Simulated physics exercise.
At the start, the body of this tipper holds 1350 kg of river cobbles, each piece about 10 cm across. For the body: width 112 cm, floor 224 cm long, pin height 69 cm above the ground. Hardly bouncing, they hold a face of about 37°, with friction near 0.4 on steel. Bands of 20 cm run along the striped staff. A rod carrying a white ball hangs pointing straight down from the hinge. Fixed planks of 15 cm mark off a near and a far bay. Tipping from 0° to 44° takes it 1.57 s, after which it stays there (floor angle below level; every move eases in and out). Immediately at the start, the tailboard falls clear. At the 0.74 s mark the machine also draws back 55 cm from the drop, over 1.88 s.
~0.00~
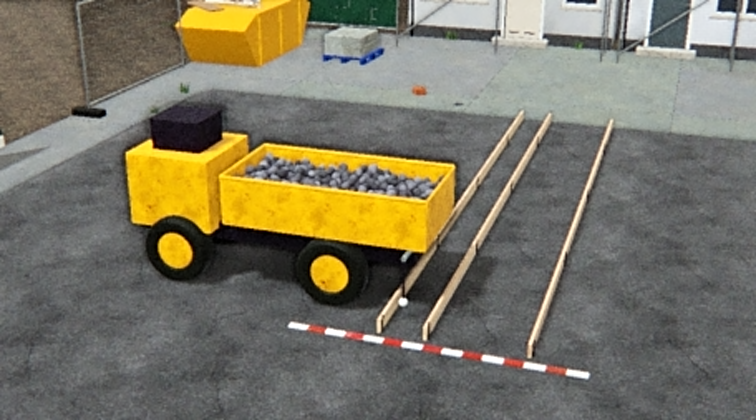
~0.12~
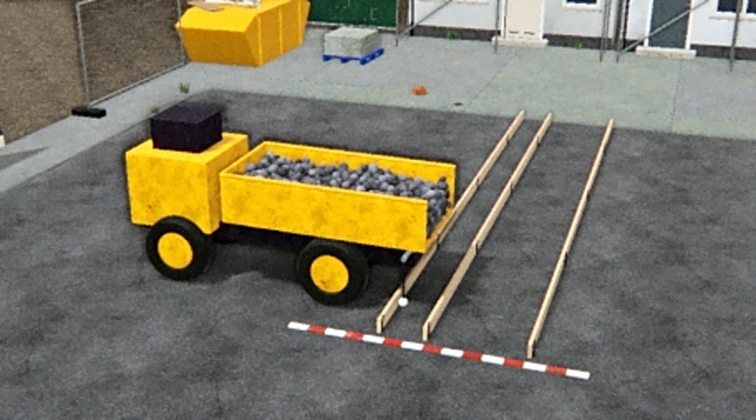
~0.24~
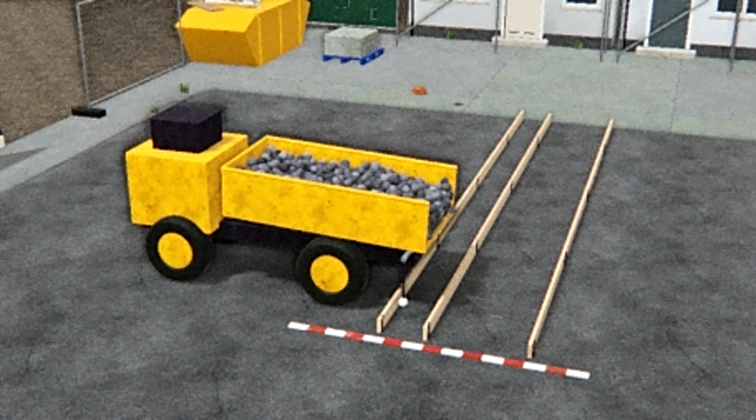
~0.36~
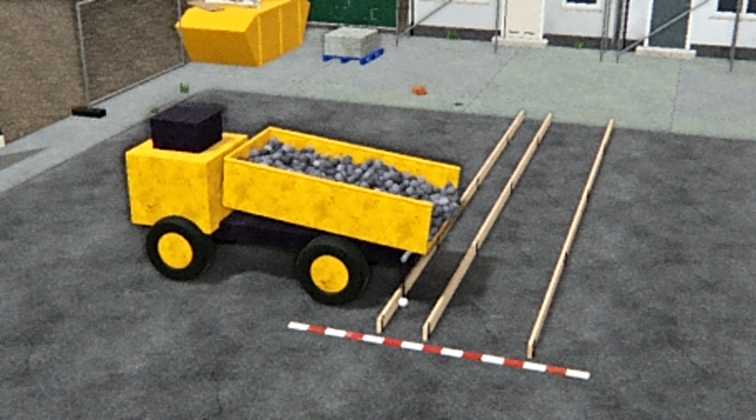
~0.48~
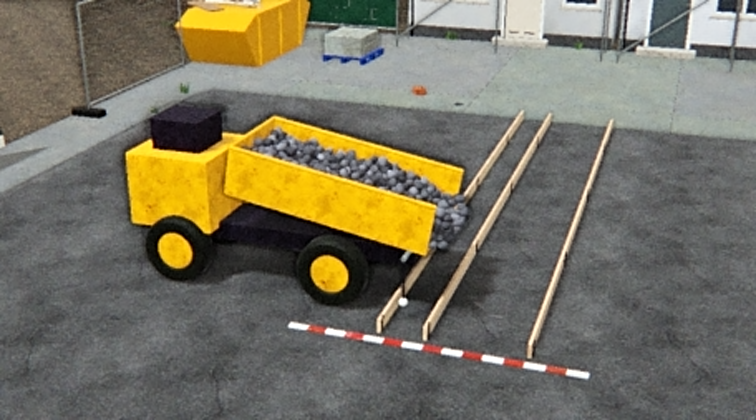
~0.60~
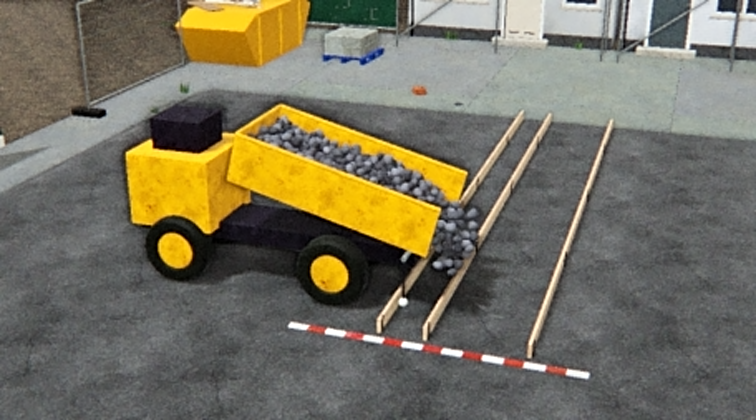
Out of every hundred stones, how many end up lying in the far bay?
About 65 in a hundred.
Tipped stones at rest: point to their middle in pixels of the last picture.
About (478, 292).
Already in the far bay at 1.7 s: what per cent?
Something like 45 in a hundred.
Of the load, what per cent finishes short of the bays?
Roughly 5 percent of it.
After 1.2 s the floor is at 37°; 80 % in the body, 4 % in the near bay, 16 % in the far bay; the foremost stones are at (522, 305).
After 1.7 s the floor is at 44°; 34 % in the body, 21 % in the near bay, 45 % in the far bay; the foremost stones are at (540, 301).
After 3.1 s the floor is at 44°; 0 % in the body, 3 % short of the bays, 27 % in the near bay, 67 % in the far bay, 3 % past the last board; the foremost stones are at (649, 345).
After 6.0 s the floor is at 44°; 0 % in the body, 3 % short of the bays, 27 % in the near bay, 67 % in the far bay, 4 % past the last board; the foremost stones are at (651, 345).
